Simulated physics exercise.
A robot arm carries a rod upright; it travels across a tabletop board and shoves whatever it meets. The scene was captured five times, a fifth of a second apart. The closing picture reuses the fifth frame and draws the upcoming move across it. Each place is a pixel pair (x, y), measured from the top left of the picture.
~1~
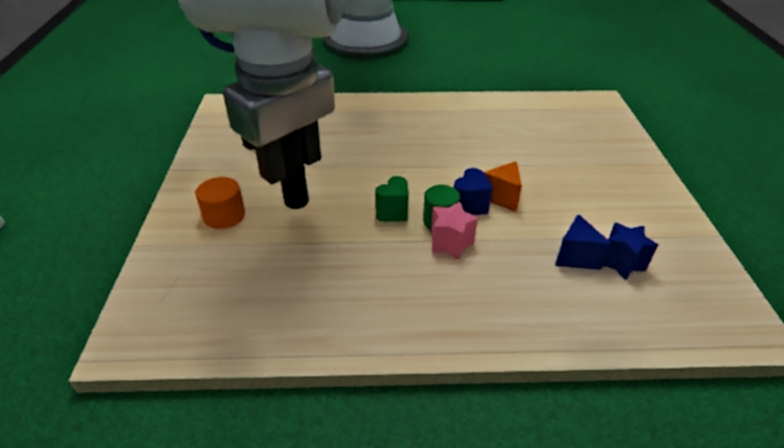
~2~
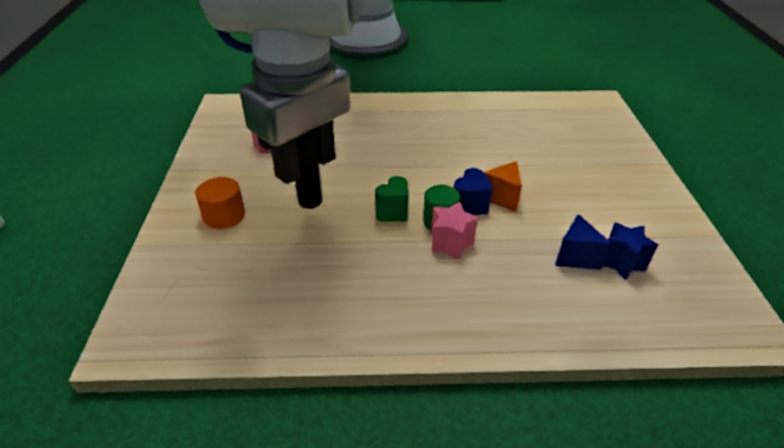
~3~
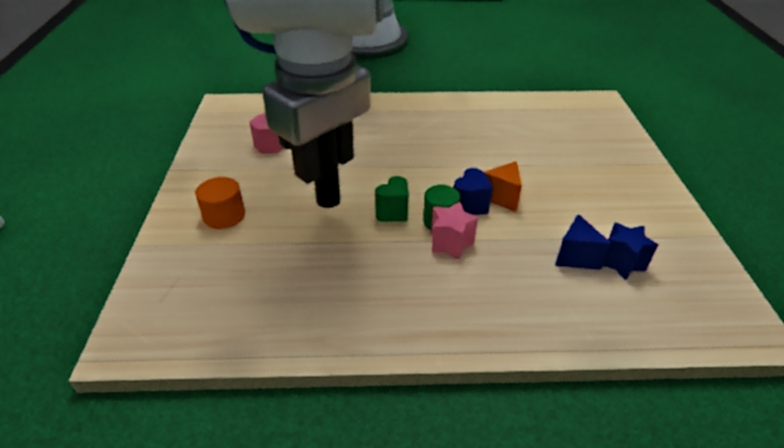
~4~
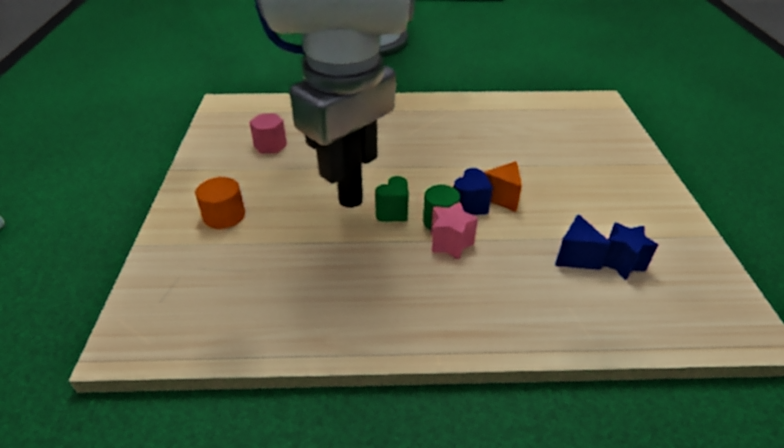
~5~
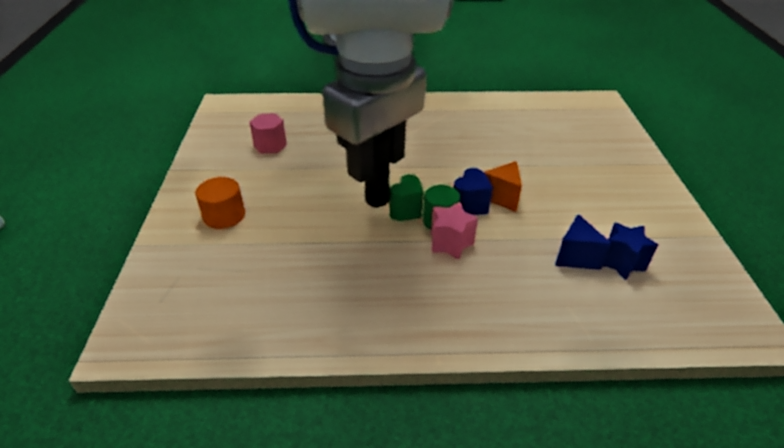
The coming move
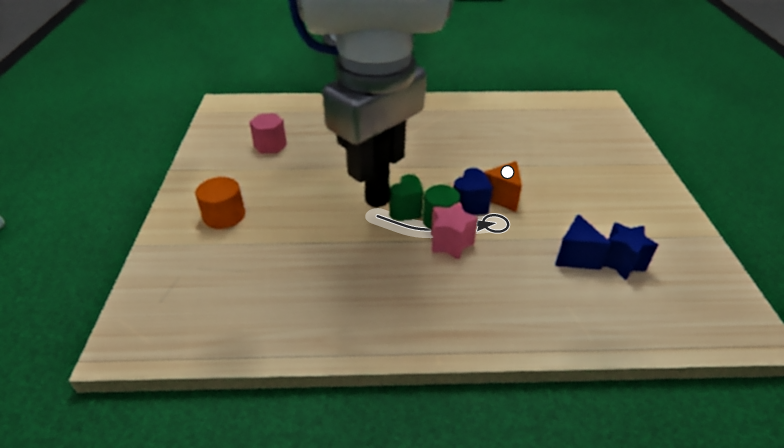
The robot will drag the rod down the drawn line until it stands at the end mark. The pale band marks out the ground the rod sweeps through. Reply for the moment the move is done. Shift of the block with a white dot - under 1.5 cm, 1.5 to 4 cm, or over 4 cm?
The block shifts more than 4 cm.
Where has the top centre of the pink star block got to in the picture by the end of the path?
Most likely (478, 220).
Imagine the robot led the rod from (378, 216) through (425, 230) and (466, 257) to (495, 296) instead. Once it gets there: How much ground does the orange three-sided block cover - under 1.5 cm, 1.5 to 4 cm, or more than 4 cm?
It's set to move under 1.5 cm.
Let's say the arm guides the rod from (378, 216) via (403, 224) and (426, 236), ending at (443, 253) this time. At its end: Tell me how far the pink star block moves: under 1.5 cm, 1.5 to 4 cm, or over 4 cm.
It will fall in the middle band, 1.5 to 4 cm.
Drawn move, from (378, 216) by way of (415, 228) and (456, 227) to (496, 223); the dot is on the orange three-sided block.
On the path given first. One third of the way, rod (416, 212); green heart block (422, 183), turned 65° anticlockwise; green disc (453, 194); blue heart block (480, 179), turned 25° anticlockwise.
Two thirds of the way, rod (458, 211); green heart block (422, 182), turned 70° anticlockwise; green disc (480, 189); pink star block (472, 221), turned 60° clockwise; blue heart block (500, 171), turned 35° anticlockwise; orange three-sided block (523, 163).
At the end, rod (499, 207); green heart block (422, 182), turned 70° anticlockwise; green disc (507, 180); pink star block (478, 220), turned 85° clockwise; blue heart block (512, 158), turned 30° anticlockwise; orange three-sided block (536, 152), turned 15° clockwise.
